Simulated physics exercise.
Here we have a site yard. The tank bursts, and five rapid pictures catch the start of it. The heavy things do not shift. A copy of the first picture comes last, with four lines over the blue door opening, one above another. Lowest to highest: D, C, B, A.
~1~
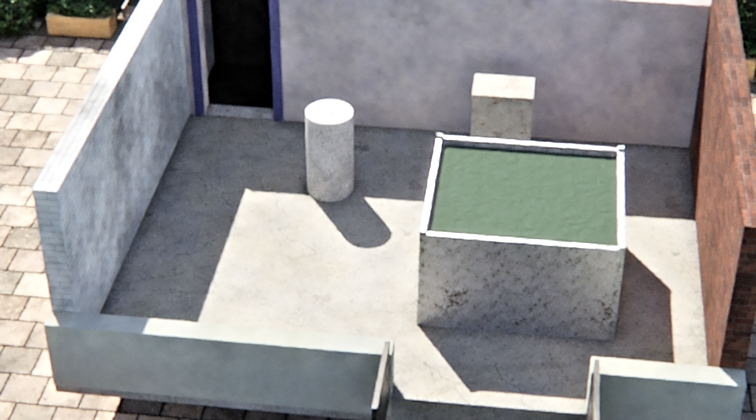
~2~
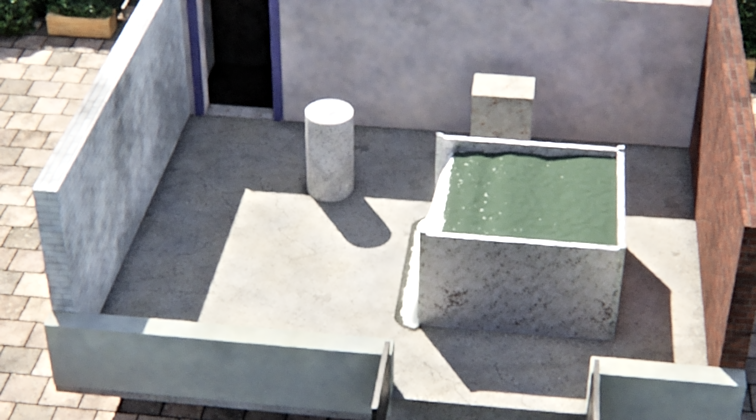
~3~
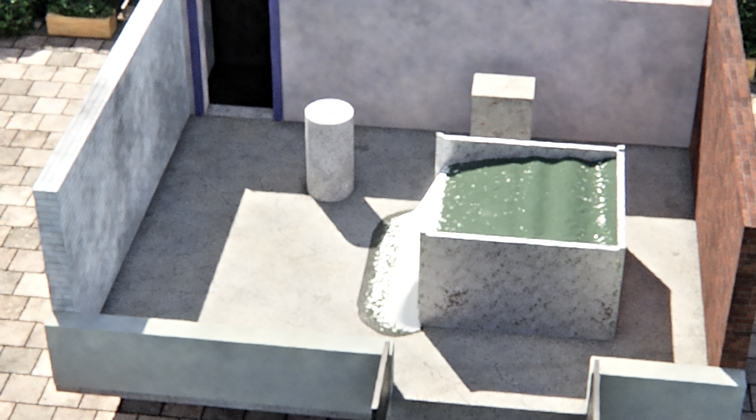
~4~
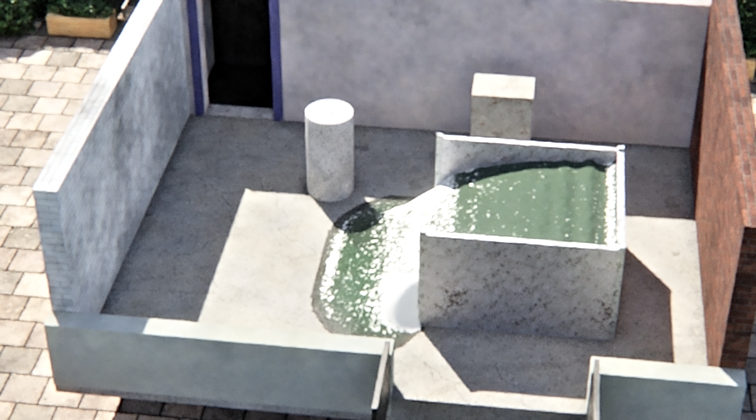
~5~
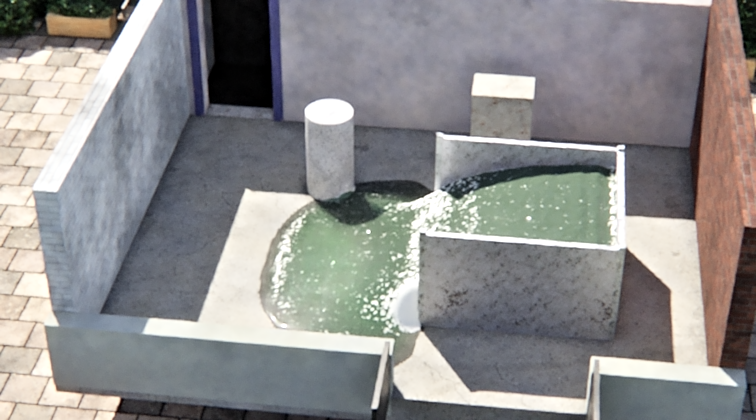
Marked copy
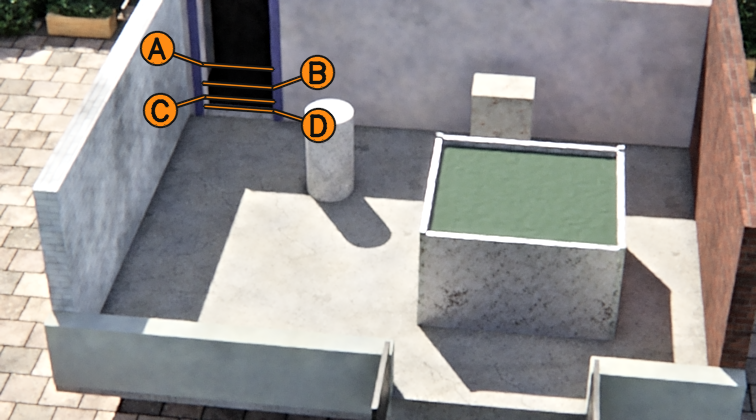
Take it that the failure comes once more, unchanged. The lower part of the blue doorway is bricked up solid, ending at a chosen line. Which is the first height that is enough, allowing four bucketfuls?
Line B.
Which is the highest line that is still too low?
C it is.
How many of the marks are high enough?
Two of the four.
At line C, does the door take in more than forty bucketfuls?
No, it does not.
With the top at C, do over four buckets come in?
Yes.
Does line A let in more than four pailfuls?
No.
In orange, A at (237, 66); B at (238, 85); C at (239, 99); D at (239, 108); from the bottom up D, C, B, A.
With A, nothing gets over.
With B, a splash gets over, under a bucket.
With C, about 12 bucketfuls get in.
With D, dozens of bucketfuls pour in.
